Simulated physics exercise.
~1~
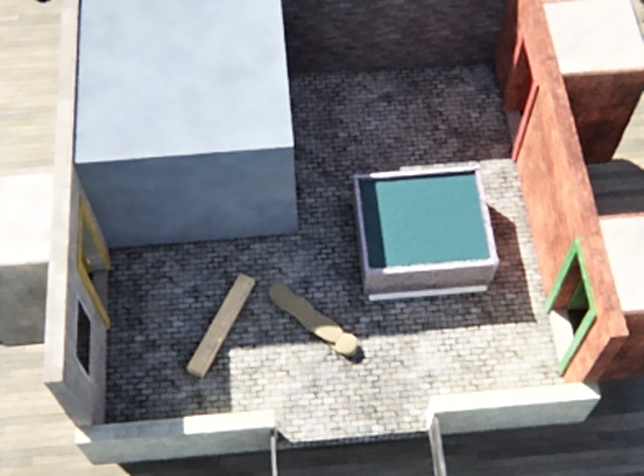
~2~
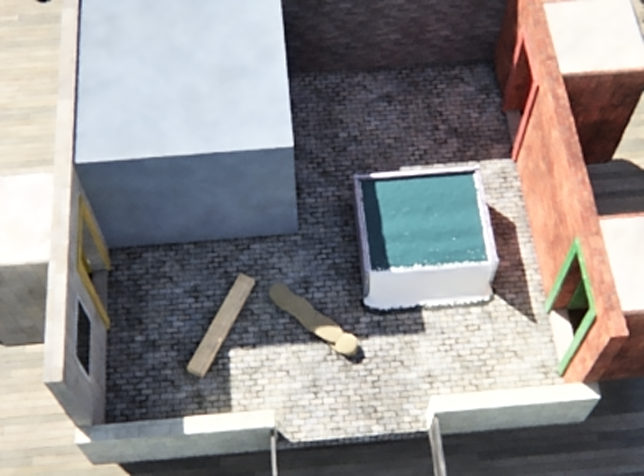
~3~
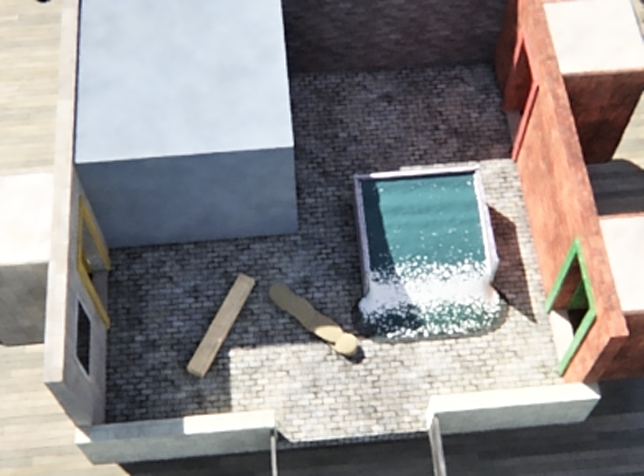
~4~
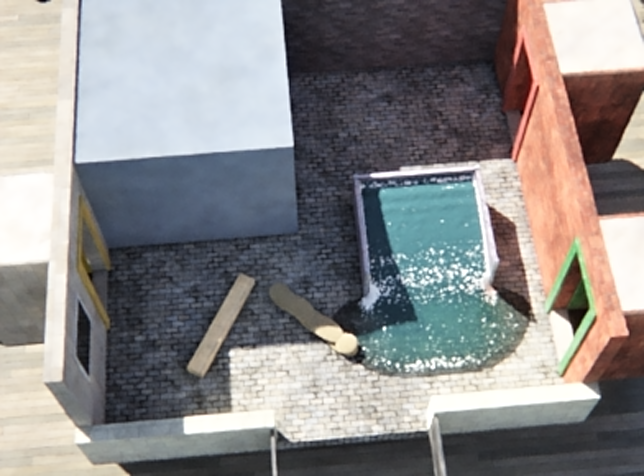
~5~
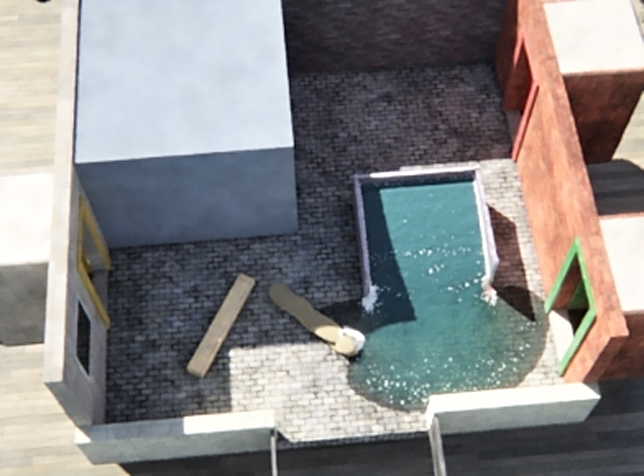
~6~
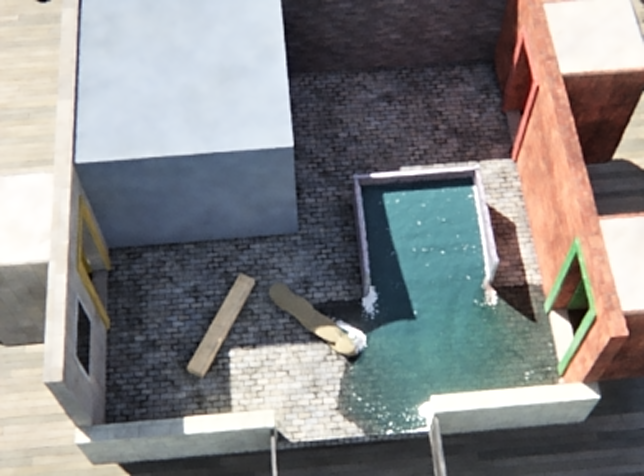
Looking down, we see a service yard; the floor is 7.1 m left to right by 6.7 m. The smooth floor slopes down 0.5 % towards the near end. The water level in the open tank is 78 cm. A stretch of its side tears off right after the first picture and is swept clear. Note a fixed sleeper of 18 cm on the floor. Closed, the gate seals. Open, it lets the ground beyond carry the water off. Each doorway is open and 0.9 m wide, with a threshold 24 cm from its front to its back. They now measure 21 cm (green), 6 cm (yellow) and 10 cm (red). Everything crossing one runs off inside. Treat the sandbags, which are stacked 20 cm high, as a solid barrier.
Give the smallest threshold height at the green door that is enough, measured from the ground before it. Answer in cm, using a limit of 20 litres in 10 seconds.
Roughly 22 cm.
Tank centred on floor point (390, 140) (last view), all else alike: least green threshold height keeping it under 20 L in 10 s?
Then about 20 centimetres at the least.
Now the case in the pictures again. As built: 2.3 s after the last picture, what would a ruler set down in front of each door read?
Depth at green 22 cm, at yellow 0 cm, at red 0 cm.
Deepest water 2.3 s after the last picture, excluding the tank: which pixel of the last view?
(564, 402).
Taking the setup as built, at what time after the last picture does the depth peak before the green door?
That happens close to 1.4 s on the clock.
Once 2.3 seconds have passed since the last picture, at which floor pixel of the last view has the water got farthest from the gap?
In the last picture, around (225, 432).
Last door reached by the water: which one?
The yellow door comes last.
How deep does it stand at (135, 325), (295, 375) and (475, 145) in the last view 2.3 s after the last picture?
First 0, then 1, then 0 cm.
Then, 0.7 s after the last picture water covers 25 % of the floor, deepest (56 cm) near (564, 402); 13 cm at the green door, 0 litres in over its 21 cm threshold.
Then, 2.3 s after the last picture water covers 35 % of the floor, deepest (28 cm) near (564, 402); 22 cm at the green door, 21 litres in over its 21 cm threshold.
Then, 9.3 s after the last picture water covers 95 % of the floor, deepest (8 cm) near (285, 287); 4 cm at the green door, 24 litres in over its 21 cm threshold.
At the green door as built, the water peaked near 28 cm, 1.3 s after the last picture.
With a threshold of 20 cm, 30 litres would have come in within the 10 s; with 27 cm, 7 litres. So under 20 litres takes about 22 cm.
